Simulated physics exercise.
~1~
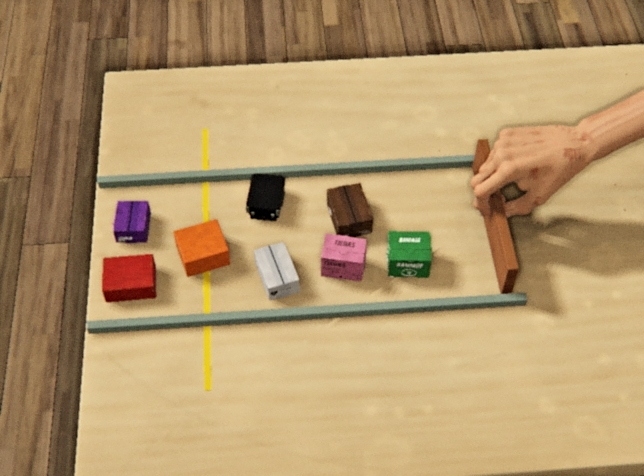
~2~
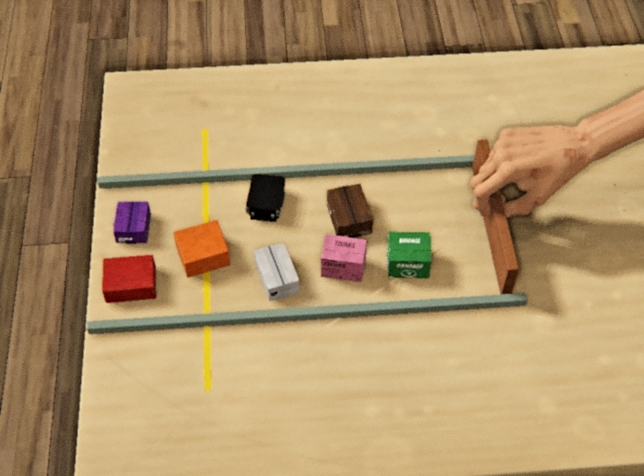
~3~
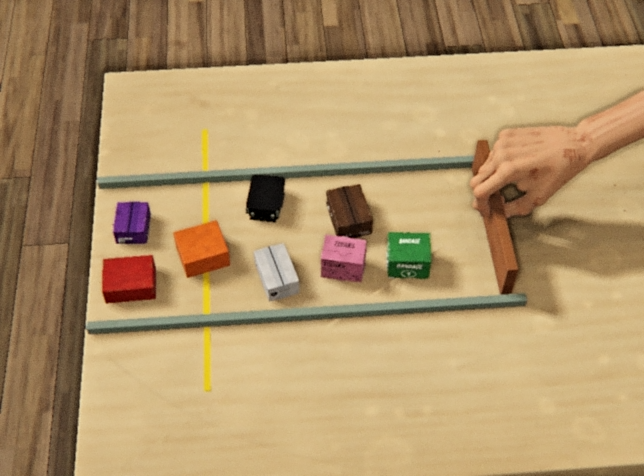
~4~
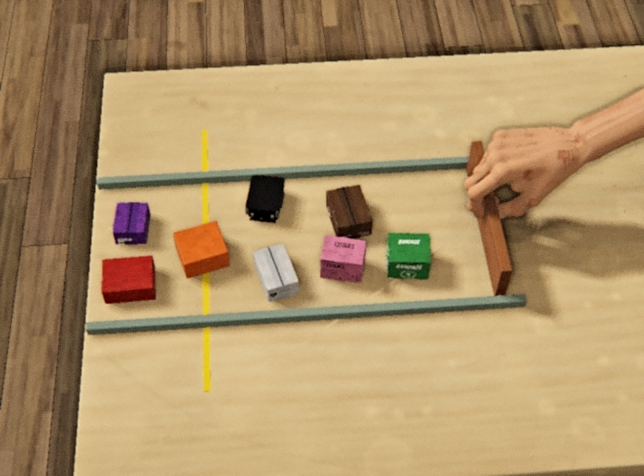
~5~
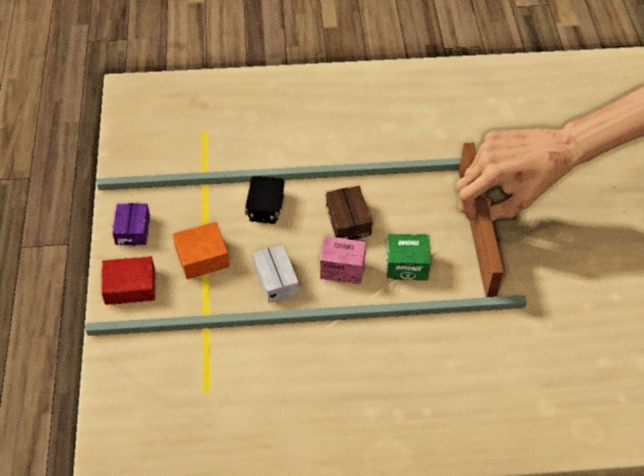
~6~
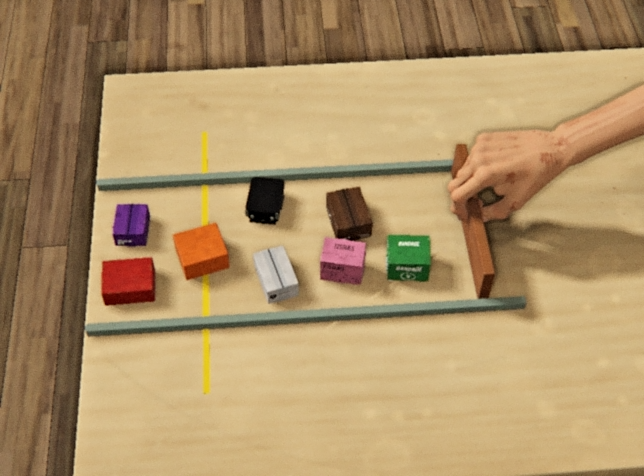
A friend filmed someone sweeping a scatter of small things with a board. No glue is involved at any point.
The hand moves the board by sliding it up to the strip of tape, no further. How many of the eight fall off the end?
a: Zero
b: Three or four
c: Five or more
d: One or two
One or two (d).
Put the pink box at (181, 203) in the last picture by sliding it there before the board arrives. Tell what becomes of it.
It is still up.
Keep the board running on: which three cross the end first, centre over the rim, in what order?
Sequence: Red block; white box; purple box.
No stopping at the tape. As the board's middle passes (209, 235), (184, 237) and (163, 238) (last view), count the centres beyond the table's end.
Respectively, 1, 2 and 3.
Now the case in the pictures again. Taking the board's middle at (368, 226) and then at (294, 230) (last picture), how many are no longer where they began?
Answer - first 4, then 7.
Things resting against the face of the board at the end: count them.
2 touch it.
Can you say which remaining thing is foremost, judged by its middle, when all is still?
I'd say the white box.
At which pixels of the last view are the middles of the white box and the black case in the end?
Approximately (101, 301) for one, approximately (153, 202) for the other.
Soon after, none off yet; purple box at rest near (132, 225); red block at rest near (129, 281); orange block at rest near (201, 251).
Then, none off yet; purple box at rest near (132, 225); red block at rest near (118, 281); orange block moved about its own width near (170, 252).
At rest, the number that fall off is one or two; fallen, red block.
